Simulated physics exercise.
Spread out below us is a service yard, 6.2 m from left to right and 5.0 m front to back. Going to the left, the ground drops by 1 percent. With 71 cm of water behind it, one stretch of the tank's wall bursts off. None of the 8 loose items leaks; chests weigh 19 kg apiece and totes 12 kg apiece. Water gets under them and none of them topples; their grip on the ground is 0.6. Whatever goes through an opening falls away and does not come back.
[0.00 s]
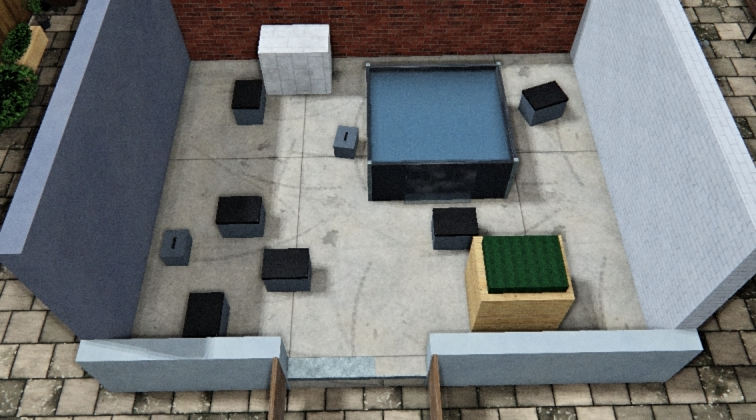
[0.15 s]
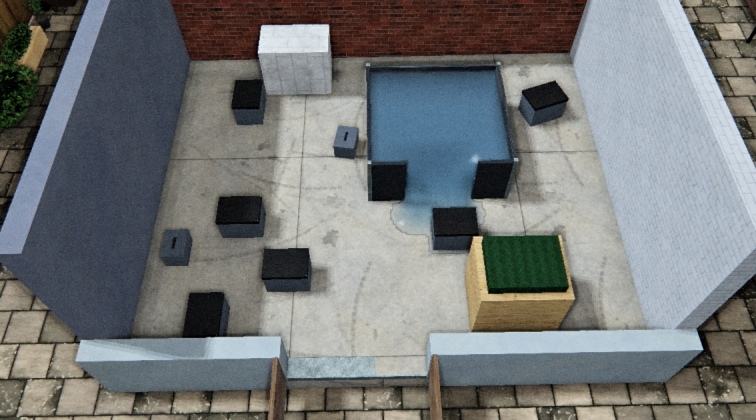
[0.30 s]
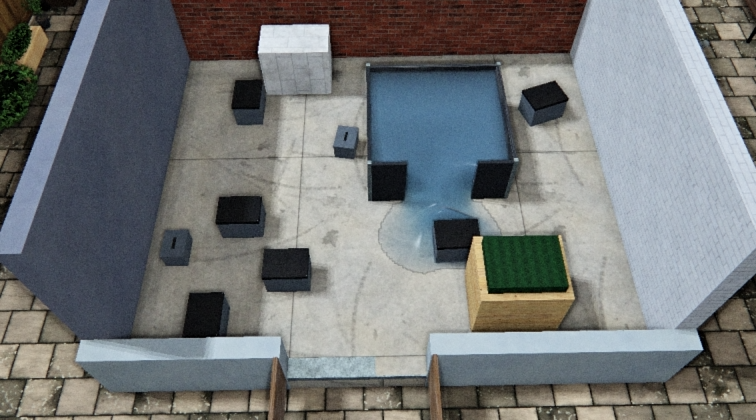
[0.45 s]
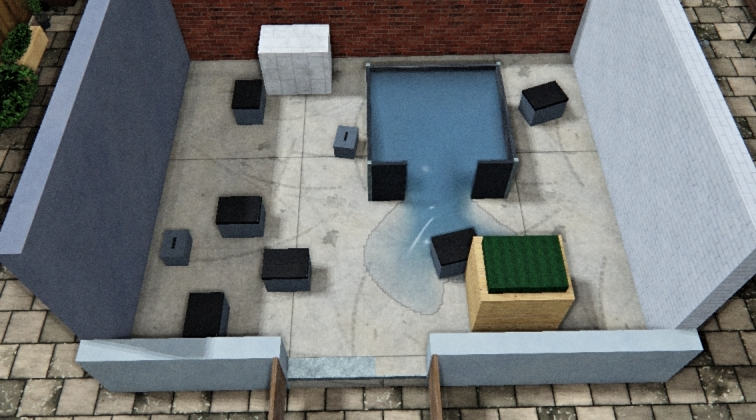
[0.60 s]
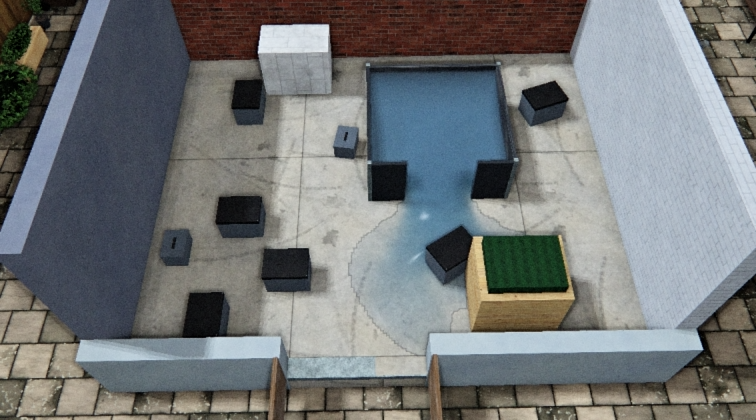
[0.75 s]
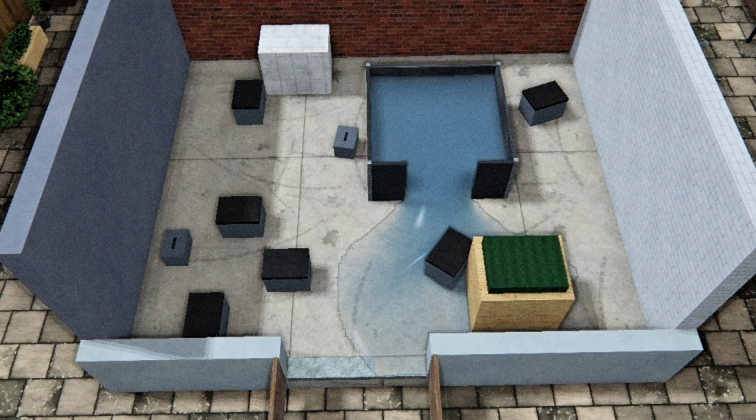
The video shows a walled yard dotted with dark-topped chests and a tank of water whose front wall opens in the middle; water pours out, spreads across the concrete toward the viewer, and slightly shifts and turns one nearby chest.
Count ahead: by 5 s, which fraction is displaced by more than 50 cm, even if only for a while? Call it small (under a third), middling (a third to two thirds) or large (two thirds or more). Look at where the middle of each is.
Small, under a third.
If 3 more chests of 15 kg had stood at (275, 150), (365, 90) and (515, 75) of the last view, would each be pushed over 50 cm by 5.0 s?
Within it, within it, within it.
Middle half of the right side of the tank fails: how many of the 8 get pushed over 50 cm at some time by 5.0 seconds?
The answer would then be 1.
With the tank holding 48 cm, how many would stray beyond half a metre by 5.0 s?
Under that setup the answer is 1.
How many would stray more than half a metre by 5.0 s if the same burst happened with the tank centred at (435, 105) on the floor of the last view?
Then 1.
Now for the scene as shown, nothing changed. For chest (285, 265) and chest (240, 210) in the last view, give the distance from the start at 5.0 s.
Shifts in order: 0 cm; 0 cm.
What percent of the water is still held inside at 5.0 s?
Around 68 % of the water.
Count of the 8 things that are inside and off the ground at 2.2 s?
Tally: 0 of them.
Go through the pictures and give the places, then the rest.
In the first picture, a chest at (456, 221), on the bottom; a chest at (286, 263) rests on the ground; water covers 3.2 m2; 0 of 8 have shifted.
In the second picture, a chest at (456, 221) rests on the ground; a chest at (286, 263), on the bottom; 3.7 m2 under water; 0 of 8 have shifted.
In the third picture, a chest at (458, 233) rests on the ground, 19 cm from its start; a chest at (286, 263) rests on the ground; water covers 4.4 m2; 1 of 8 have shifted.
In the fourth picture, a chest at (458, 246) rests on the ground, 37 cm from its start; a chest at (286, 263), on the bottom; water covers 5.4 m2; 1 of 8 have shifted.
In the fifth picture, a chest at (454, 247), on the bottom, 42 cm from its start; a chest at (286, 263), on the bottom; 6.2 m2 under water; 1 of 8 have shifted.
In the sixth picture, a chest at (452, 251), on the bottom, 49 cm from its start; a chest at (286, 263) rests on the ground; 7.2 m2 under water; 1 of 8 have shifted.
After 1.1 s 1 of 8 are over 50 cm from their spots; 0 afloat.
After 2.2 s 1 of 8 are over 50 cm from their spots; 0 afloat.
After 3.5 s 1 of 8 are over 50 cm from their spots; 0 afloat.
After 5.0 s 1 of 8 are over 50 cm from their spots, and 1 have been at some point; 0 afloat.
